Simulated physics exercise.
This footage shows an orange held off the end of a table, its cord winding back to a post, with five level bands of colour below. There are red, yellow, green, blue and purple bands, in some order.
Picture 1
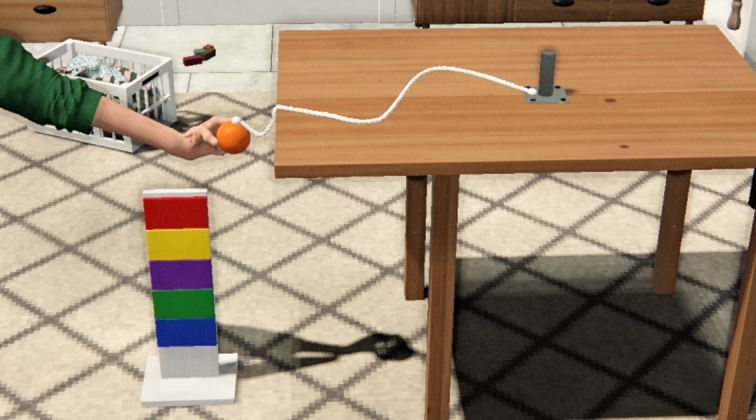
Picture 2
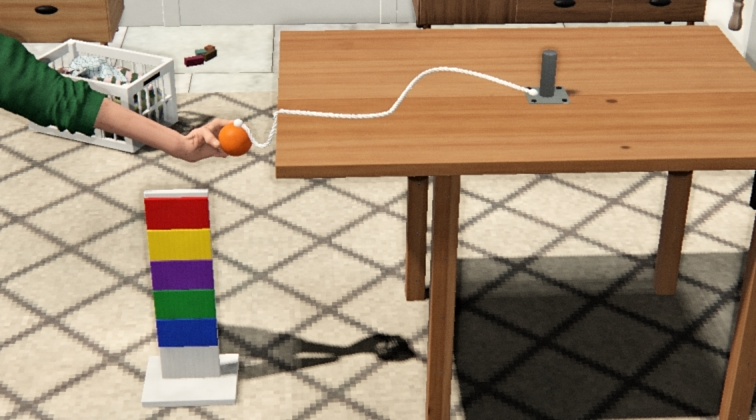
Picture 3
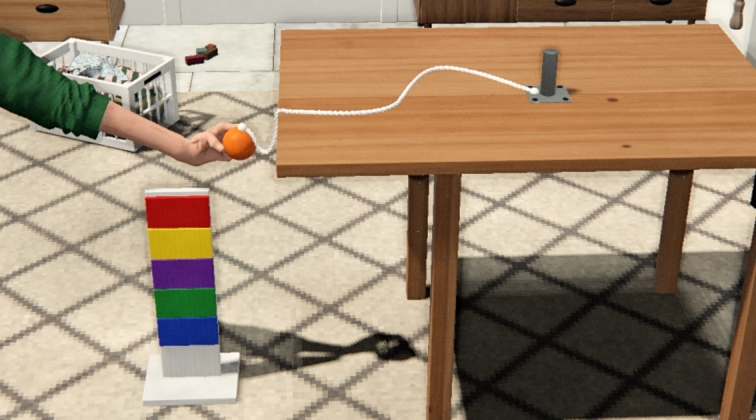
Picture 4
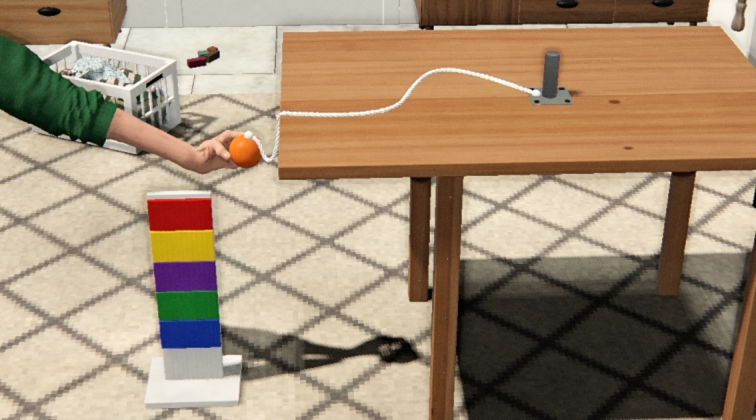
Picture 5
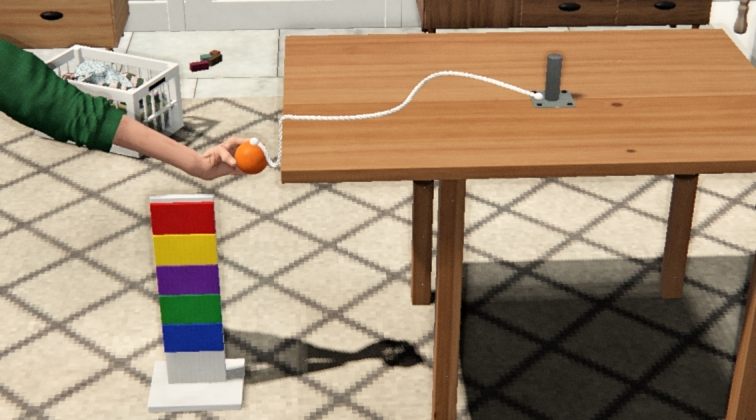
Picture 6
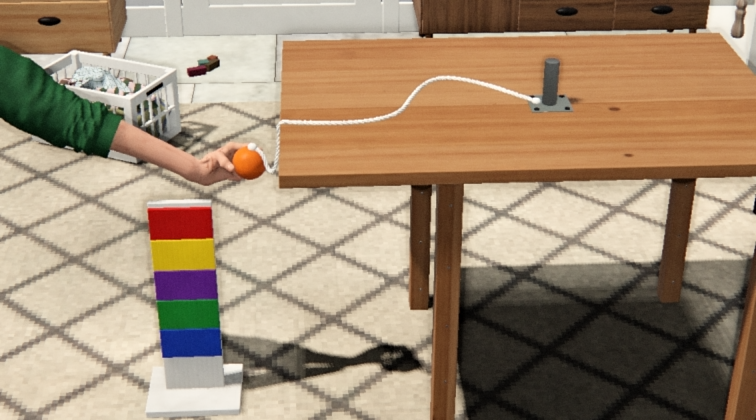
A hand in a green sleeve held an orange ball on a white cord beside a wooden table, above a stand of coloured bands, and slowly moved it slightly down and to the right.
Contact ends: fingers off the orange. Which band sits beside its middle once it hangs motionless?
The purple band.
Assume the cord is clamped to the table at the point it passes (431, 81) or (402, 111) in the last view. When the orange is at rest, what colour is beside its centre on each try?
Each in turn comes out as yellow, red.
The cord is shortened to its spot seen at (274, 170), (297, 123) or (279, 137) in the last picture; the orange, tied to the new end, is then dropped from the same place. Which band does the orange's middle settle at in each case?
In the order given, it comes out as yellow; above them all; red.
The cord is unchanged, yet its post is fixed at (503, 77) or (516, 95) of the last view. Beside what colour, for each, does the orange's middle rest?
First try: Green; second try: Green.
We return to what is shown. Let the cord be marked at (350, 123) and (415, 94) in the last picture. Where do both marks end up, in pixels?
One ends up around (280, 122), the other around (371, 105).
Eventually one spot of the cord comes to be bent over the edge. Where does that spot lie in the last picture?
Look near (362, 122).
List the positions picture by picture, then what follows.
Orange (234, 138); red (176, 214); yellow (179, 245); purple (181, 275); green (184, 305); blue (186, 333), in the first frame.
Orange (236, 140); cord through (505, 83) (440, 70) (404, 96) (359, 117) (282, 112), in the second frame.
Orange (240, 143), in the third frame.
Orange (246, 152); cord through (508, 84) (443, 71) (406, 97) (351, 115) (279, 123), in the fourth frame.
Orange (252, 158), in the fifth frame.
Orange (249, 163); cord through (508, 92) (443, 78) (406, 105) (350, 123) (279, 133), in the sixth frame.
Early on, orange near (257, 277); level with purple.
Midway, orange near (306, 253); level with purple.
Near the end, orange near (278, 279); level with purple.
Finally, orange near (286, 277); level with purple. Its middle rests at the purple band.
